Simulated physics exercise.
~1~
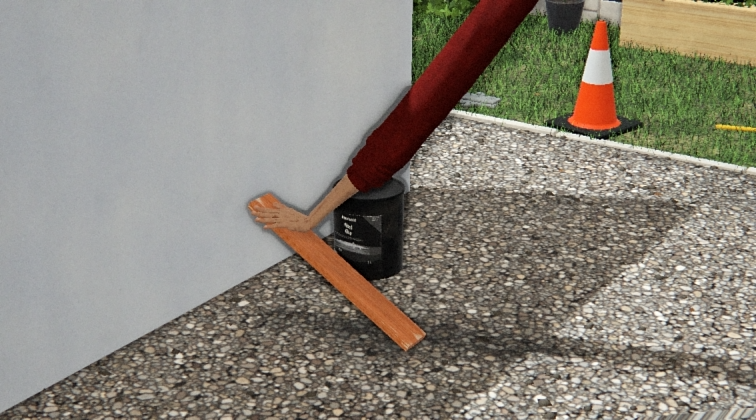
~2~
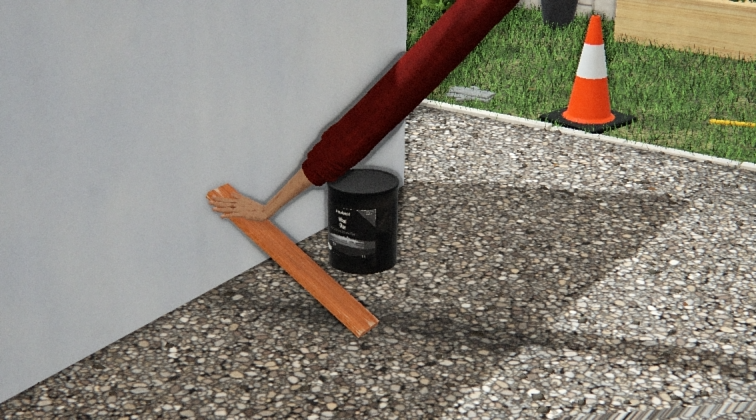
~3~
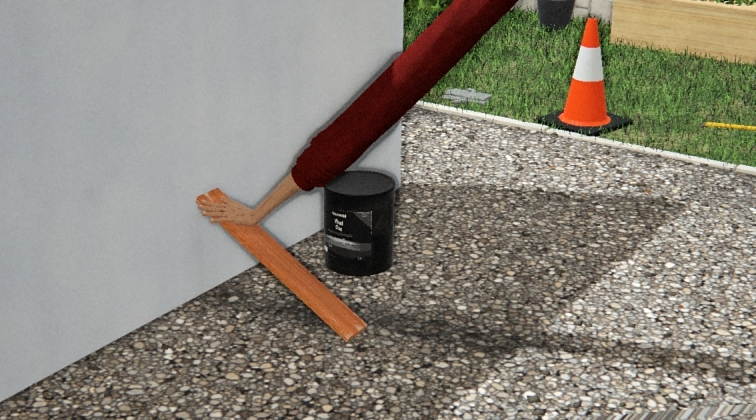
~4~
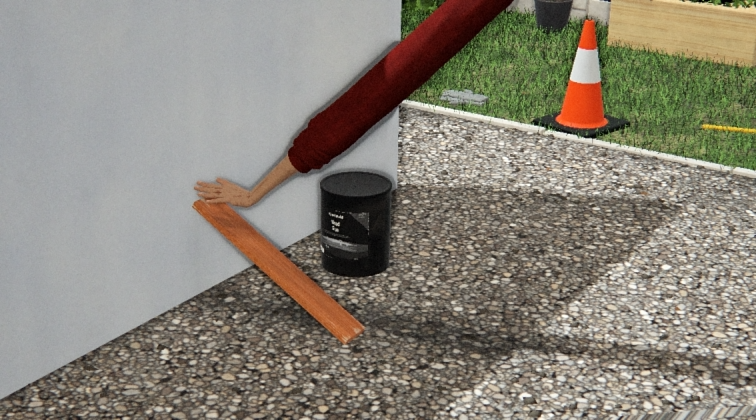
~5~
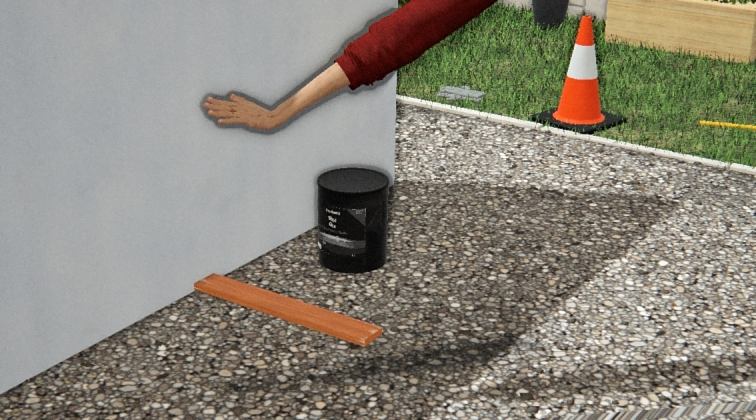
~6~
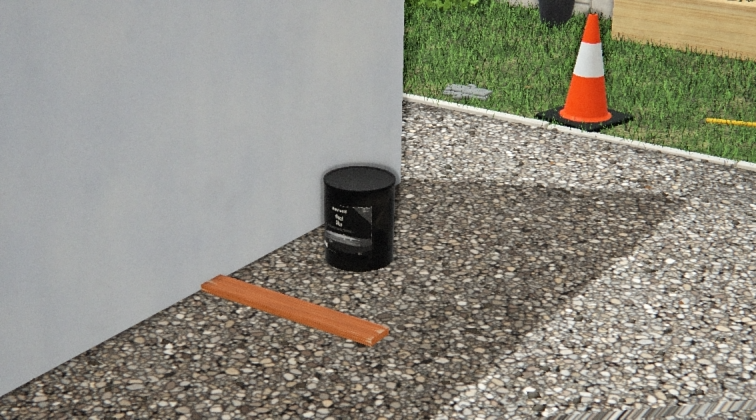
An arm in a dark red sleeve reaches in from the upper right, its hand pressing the top of an orange plank tilted against a pale grey wall, seen from slightly above on a pebbled yard. A black pail stands on the ground just right of the plank, with an orange and white cone by the grass at the upper right. The hand holds the plank steady, then lets go and draws back. The plank slides down and drops flat onto the pebbles. The arm leaves, and the plank lies still near the wall's base, with the pail still upright in its place.
